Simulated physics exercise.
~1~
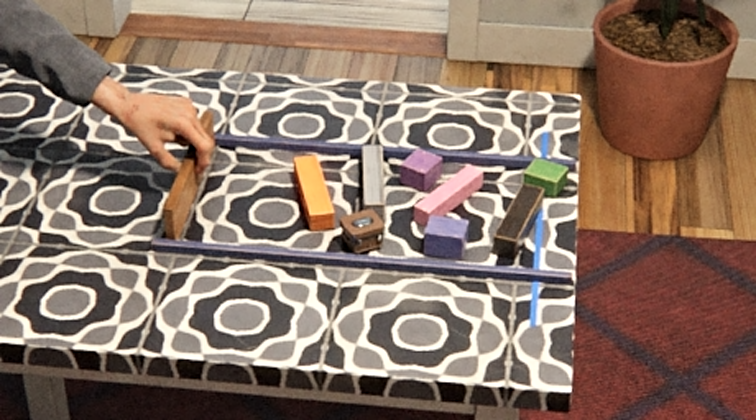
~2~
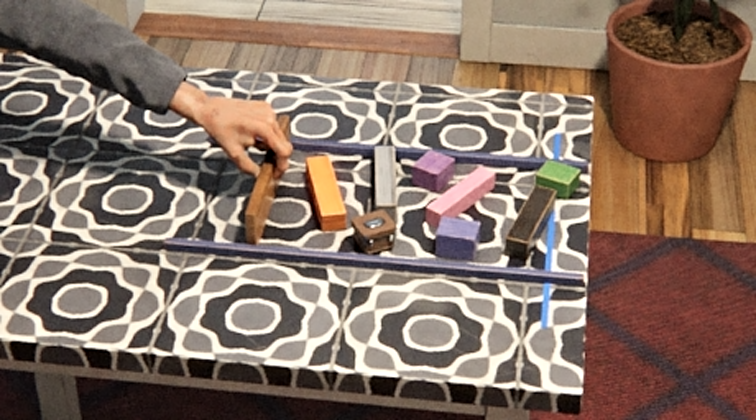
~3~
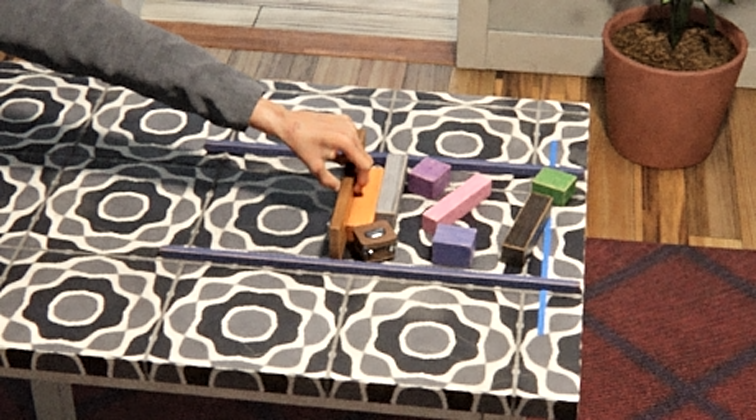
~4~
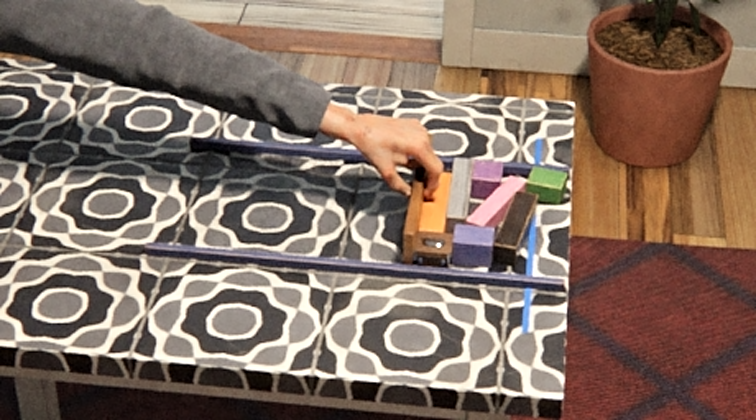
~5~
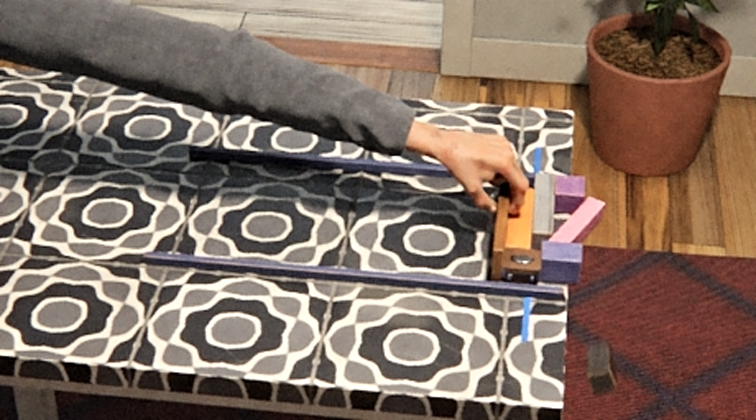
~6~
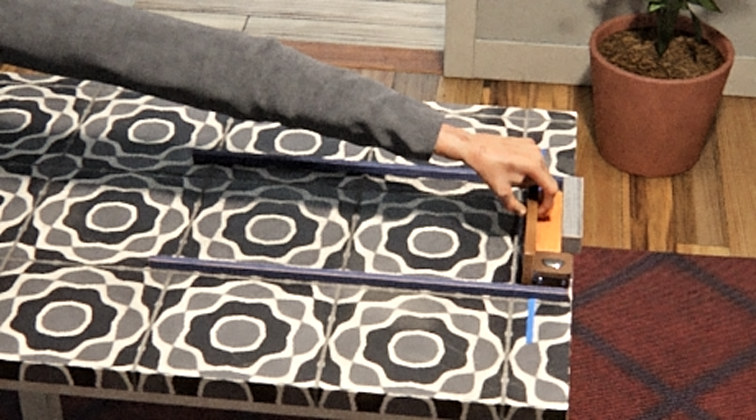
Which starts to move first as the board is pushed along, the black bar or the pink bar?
The pink bar starts to move first, and the black bar moves only after it.
